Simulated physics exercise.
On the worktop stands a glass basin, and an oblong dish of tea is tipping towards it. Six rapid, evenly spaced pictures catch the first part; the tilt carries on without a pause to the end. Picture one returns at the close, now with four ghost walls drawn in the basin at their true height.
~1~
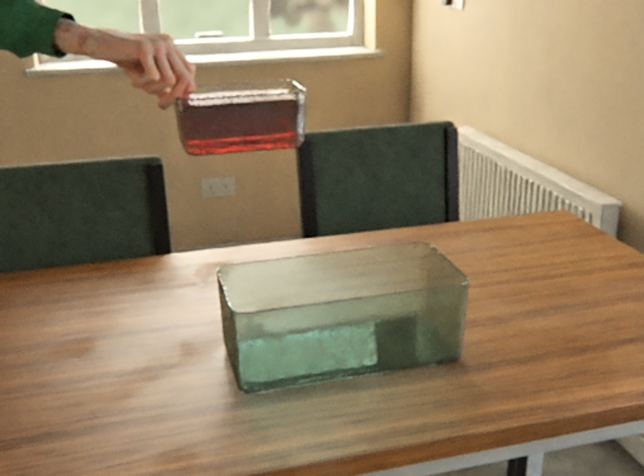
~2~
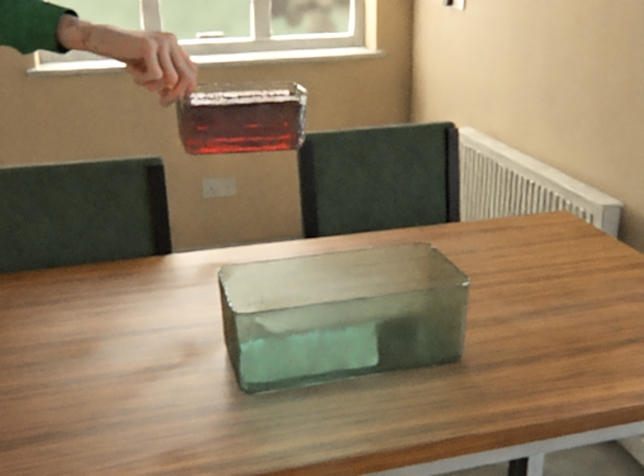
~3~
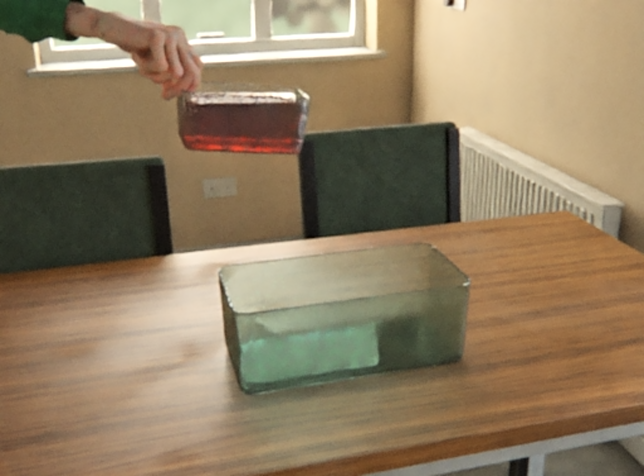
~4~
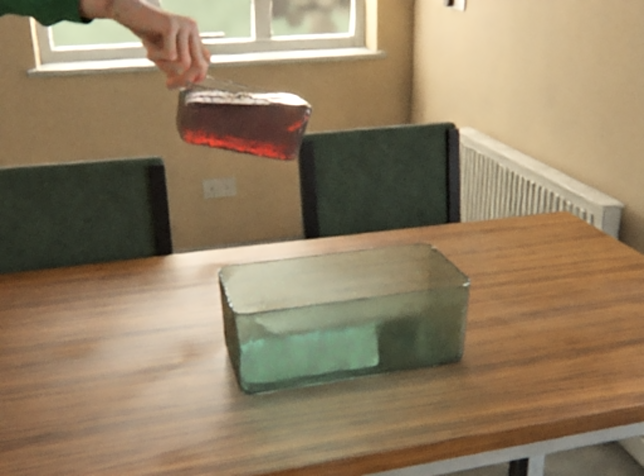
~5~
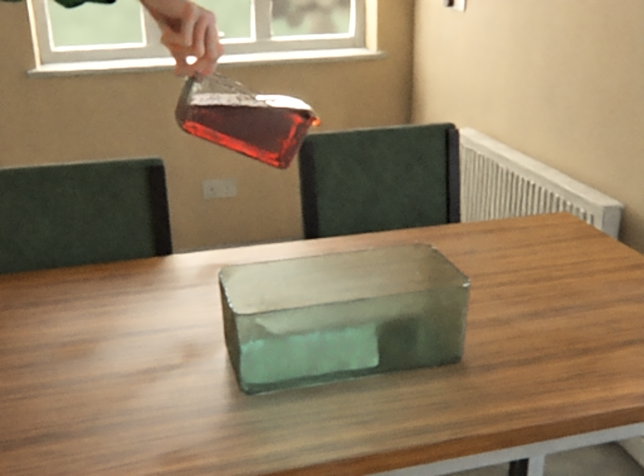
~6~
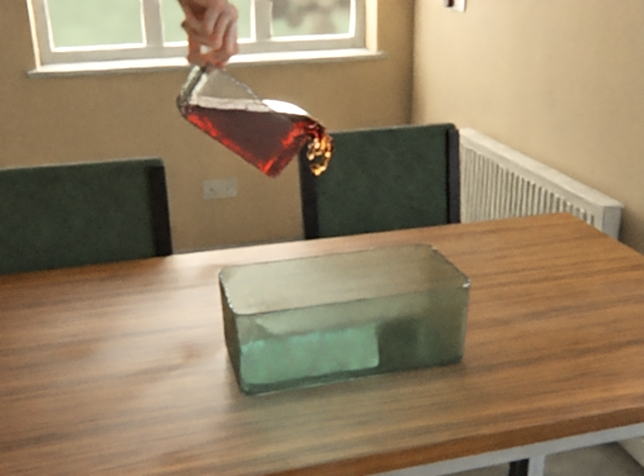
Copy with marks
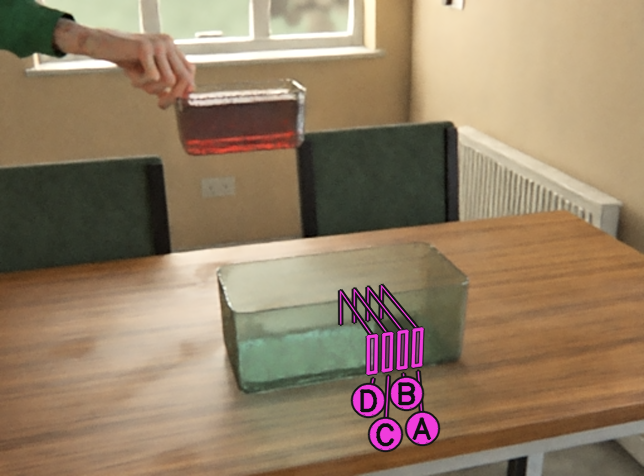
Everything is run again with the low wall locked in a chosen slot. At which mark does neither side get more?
The best position is C.
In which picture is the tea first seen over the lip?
In picture 5.
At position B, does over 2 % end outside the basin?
Yes.
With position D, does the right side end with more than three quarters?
No.
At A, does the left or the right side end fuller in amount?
The left side.
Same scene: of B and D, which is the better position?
The answer is D.
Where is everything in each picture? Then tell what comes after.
In the first picture, upright, lip at (297, 85); basin from (238, 391) to (461, 356); nothing has left yet.
In the second picture, upright, lip at (299, 88); nothing has left yet.
In the third picture, tipped about 7°, lip at (302, 93); nothing has left yet.
In the fourth picture, tipped about 15°, lip at (304, 102); nothing has left yet.
In the fifth picture, tipped about 26°, lip at (305, 115); tea is over the lip, down to (310, 121).
In the sixth picture, tipped about 39°, lip at (304, 130); tea is over the lip, down to (316, 171).
In magenta, A at (418, 371); B at (403, 373); C at (388, 376); D at (373, 378).
If A is chosen, about 91 % ends left of the wall and 3 % right of it; 6 % is lost outside.
If B is chosen, about 81 % ends left of the wall and 12 % right of it; 7 % is lost outside.
If C is chosen, about 52 % ends left of the wall and 42 % right of it; 6 % is lost outside.
If D is chosen, about 34 % ends left of the wall and 60 % right of it; 6 % is lost outside.
